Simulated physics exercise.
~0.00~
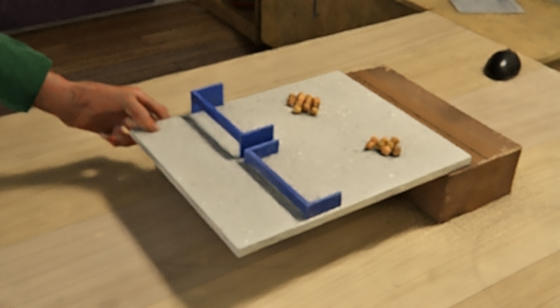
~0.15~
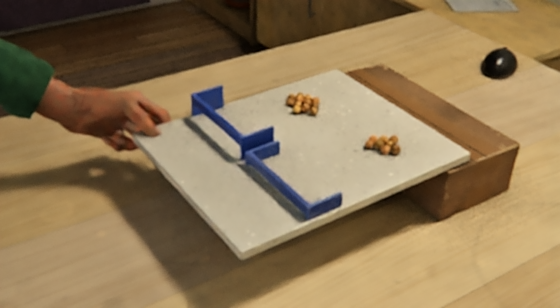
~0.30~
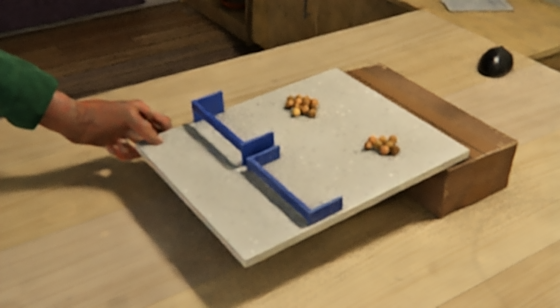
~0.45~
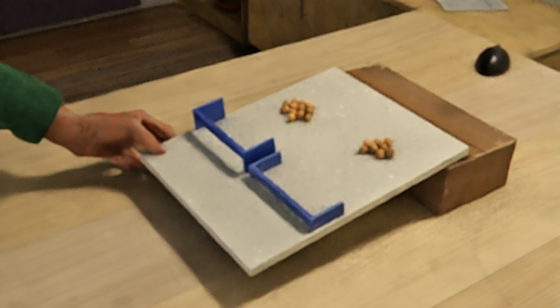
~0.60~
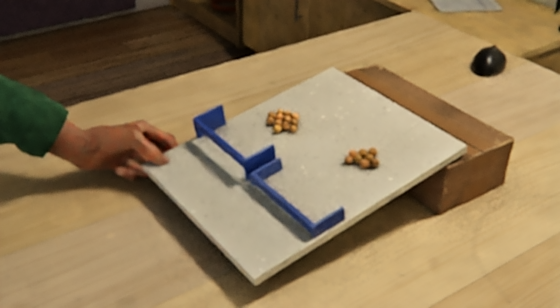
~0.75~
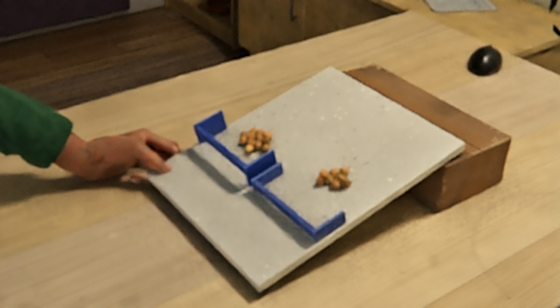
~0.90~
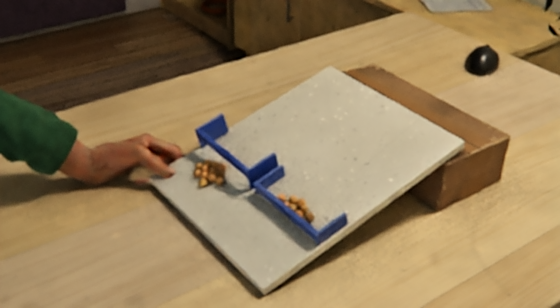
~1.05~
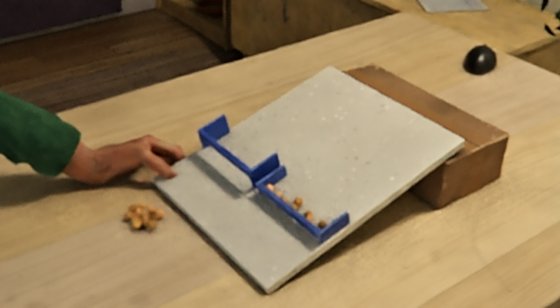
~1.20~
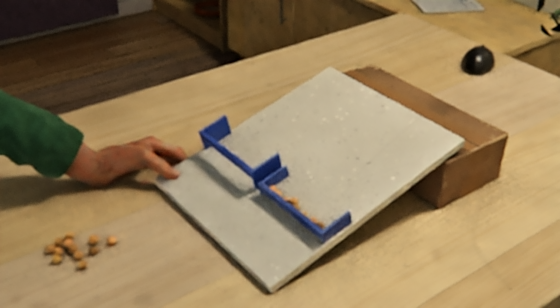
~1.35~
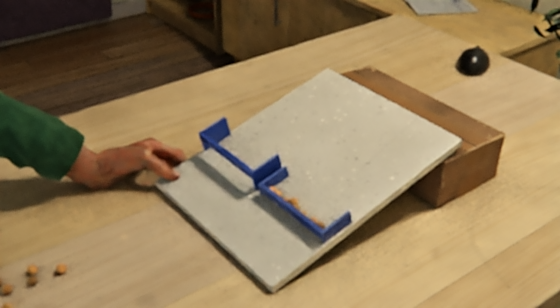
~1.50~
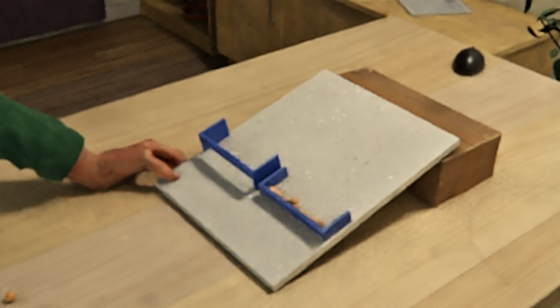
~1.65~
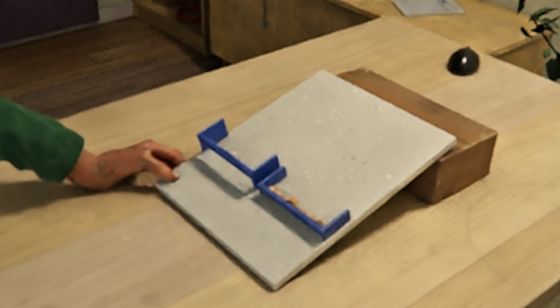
A hand lowered its end of a pale board propped on a brown box, and two clusters of small tan pieces slid down; the nearer cluster stopped behind its blue bar, while the farther one slipped under its bar and scattered left out of view.
